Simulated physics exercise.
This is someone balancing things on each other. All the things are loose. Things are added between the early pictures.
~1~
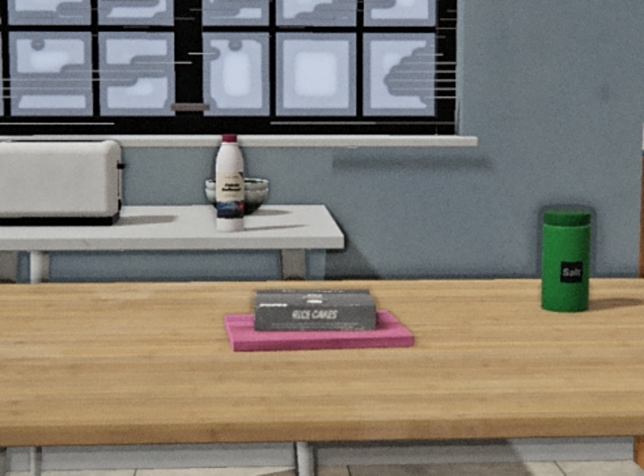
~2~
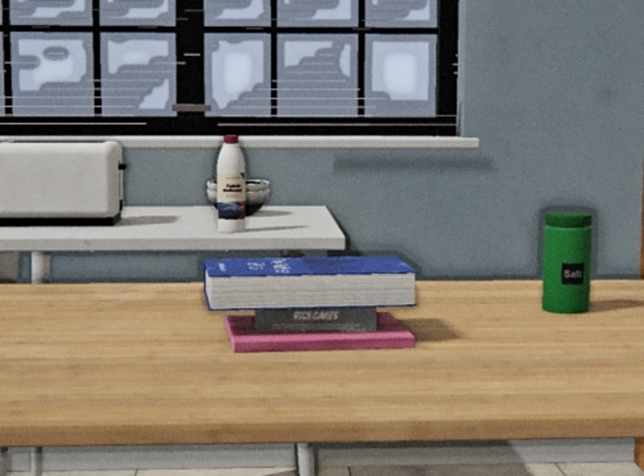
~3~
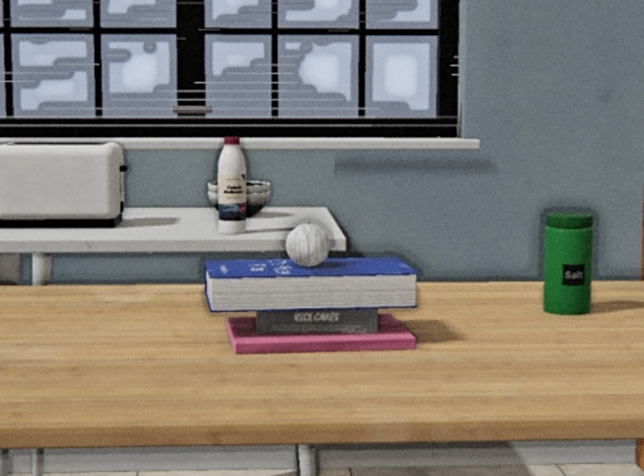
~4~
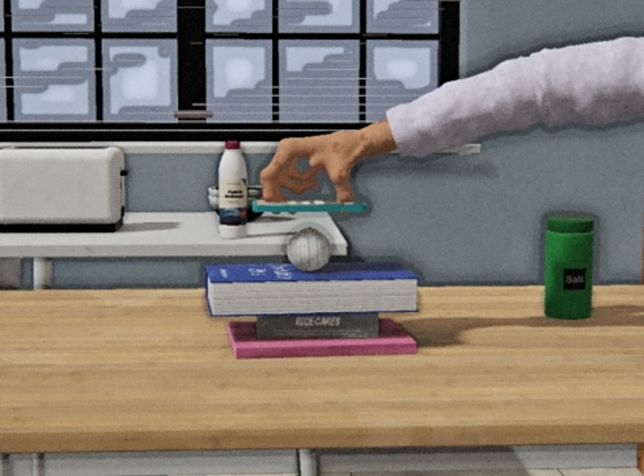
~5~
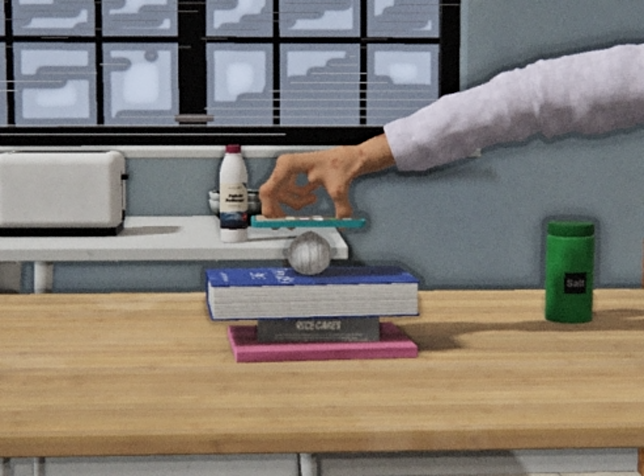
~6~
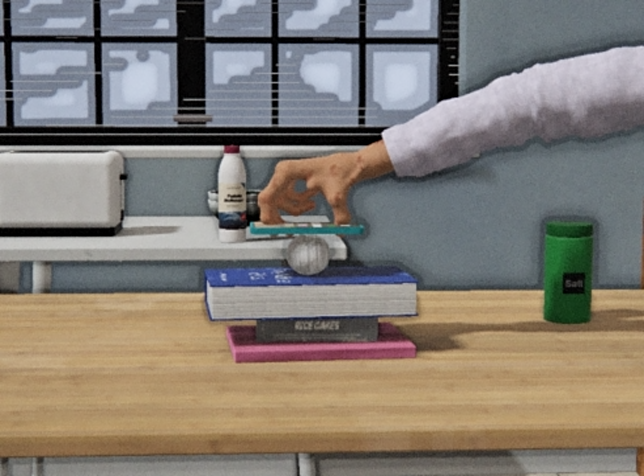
At the start, a grey packet lies on a pink board on a wooden table, with a green jar to the right. A blue book and then a round white onion appear on top, and a hand reaching in from the right lowers a turquoise phone onto the onion, still holding it.
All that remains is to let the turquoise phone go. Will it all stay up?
Here the pile comes apart.
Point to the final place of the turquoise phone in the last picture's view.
Around (162, 310).
Then, 0.50 s later than the last frame, turquoise phone tilted by 23° near (289, 232).
Then, 1.30 s later than the last frame, turquoise phone tilted by 33° near (254, 244); white onion moved a little.
Then, 2.60 s later than the last frame, turquoise phone now fallen; white onion moved about its own width.
Then, 2.70 s later than the last frame, white onion moved about its own width.
When it is over, fallen, turquoise phone; moved from the start, white onion; the other 4 as before. End places, in pixels of the last picture, turquoise phone near (162, 310). The pile gives way.
